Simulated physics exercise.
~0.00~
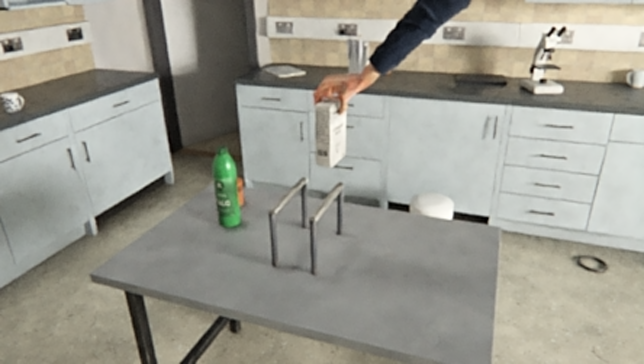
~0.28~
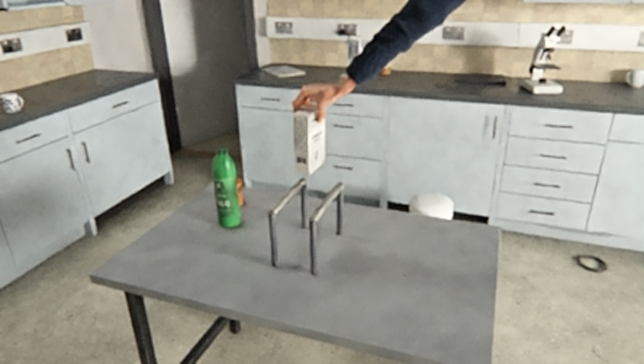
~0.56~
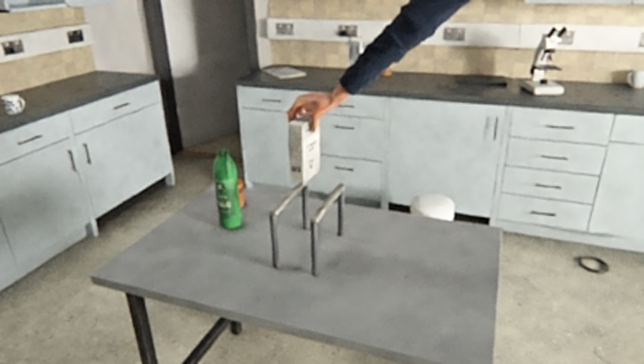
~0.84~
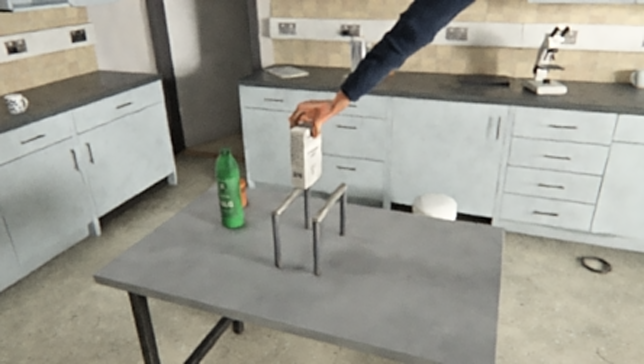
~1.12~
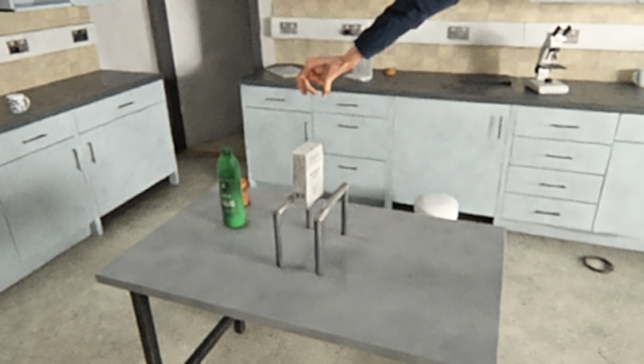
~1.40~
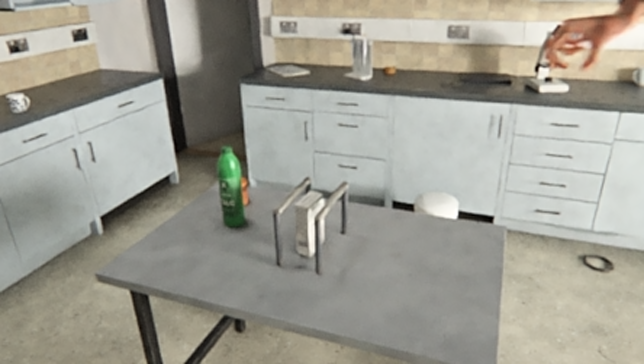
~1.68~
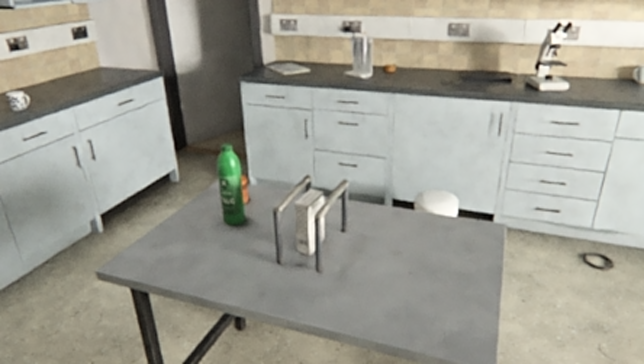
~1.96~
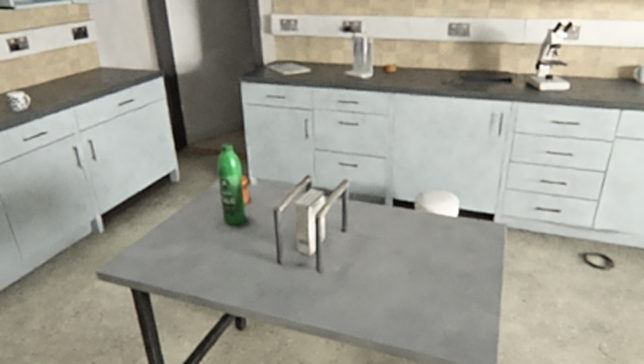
In a laboratory with pale cabinets and dark worktops, a slightly swaying view looks down on a grey table. Two dark metal ledges stand on it with a gap between them, while a green bottle and an orange tin sit behind them to the left, and a microscope rests on the far counter. A hand in a dark sleeve holds a white packet upright, moves it left and lowers it over the gap. The hand lets go and withdraws to the right as the packet drops between the ledges. It comes to rest upright on the table, the bottle and tin unmoved.
